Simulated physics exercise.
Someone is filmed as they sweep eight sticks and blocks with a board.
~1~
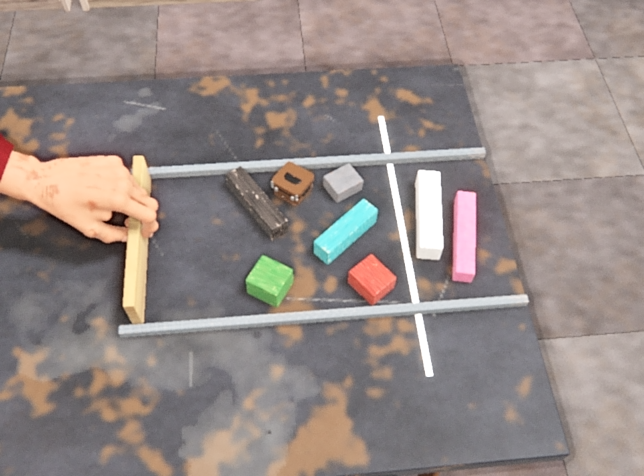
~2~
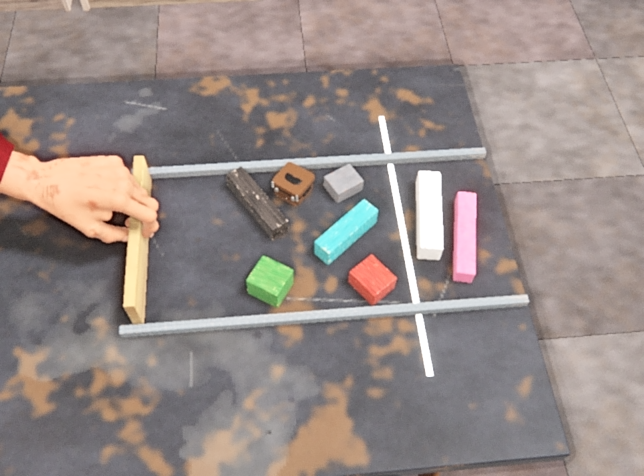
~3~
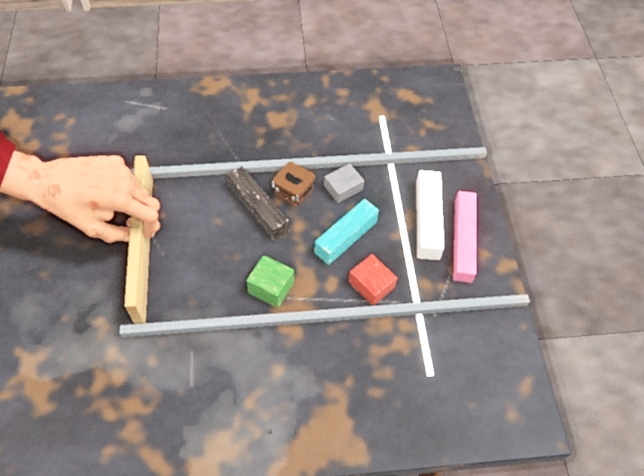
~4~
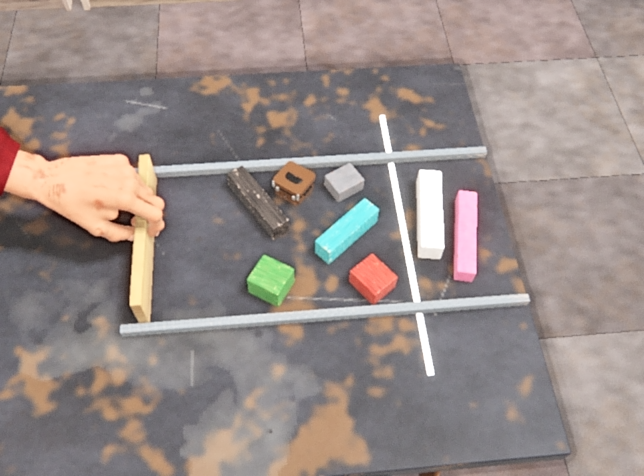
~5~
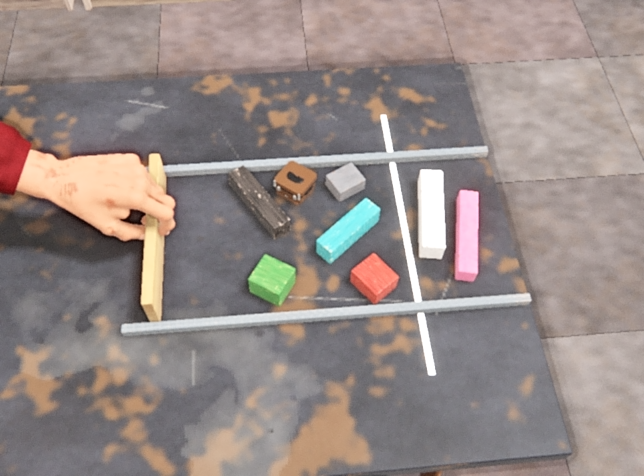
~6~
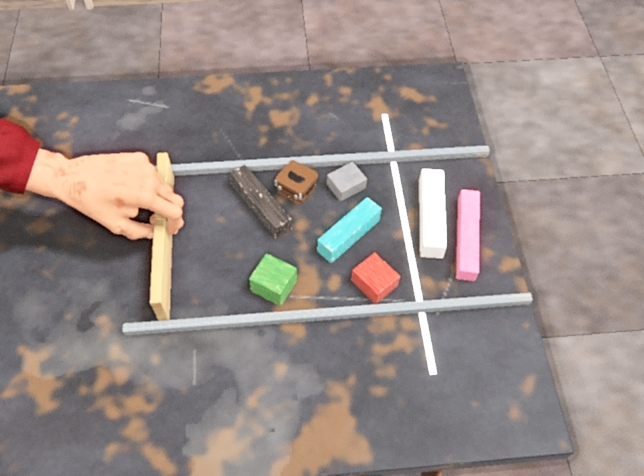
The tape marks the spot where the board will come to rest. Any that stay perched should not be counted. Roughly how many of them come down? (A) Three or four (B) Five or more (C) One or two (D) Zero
(D) Zero.
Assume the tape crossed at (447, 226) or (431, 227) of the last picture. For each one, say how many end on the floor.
Try by try, 1 and 0.
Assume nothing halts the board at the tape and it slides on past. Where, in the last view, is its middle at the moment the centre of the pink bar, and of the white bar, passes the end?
When the pink bar crosses, the middle is near (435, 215); when the white bar crosses, near (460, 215).
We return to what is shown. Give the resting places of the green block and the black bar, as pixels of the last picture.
Final positions - green block around (435, 276), black bar around (410, 193).
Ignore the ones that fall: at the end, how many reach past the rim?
Result: 0.
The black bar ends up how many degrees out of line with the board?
It measures close to 0 degrees.
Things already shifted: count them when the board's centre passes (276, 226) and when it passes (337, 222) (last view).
Respectively 4 and 6.
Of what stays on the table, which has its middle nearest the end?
Pink bar.
A little later, none off yet; pink bar at rest near (468, 234); white bar at rest near (432, 212); red block at rest near (375, 278).
Next, none off yet; pink bar at rest near (468, 234); white bar shifted a little near (445, 216); red block shifted about its own width near (431, 279).
When it is over, the number that fall off is zero.
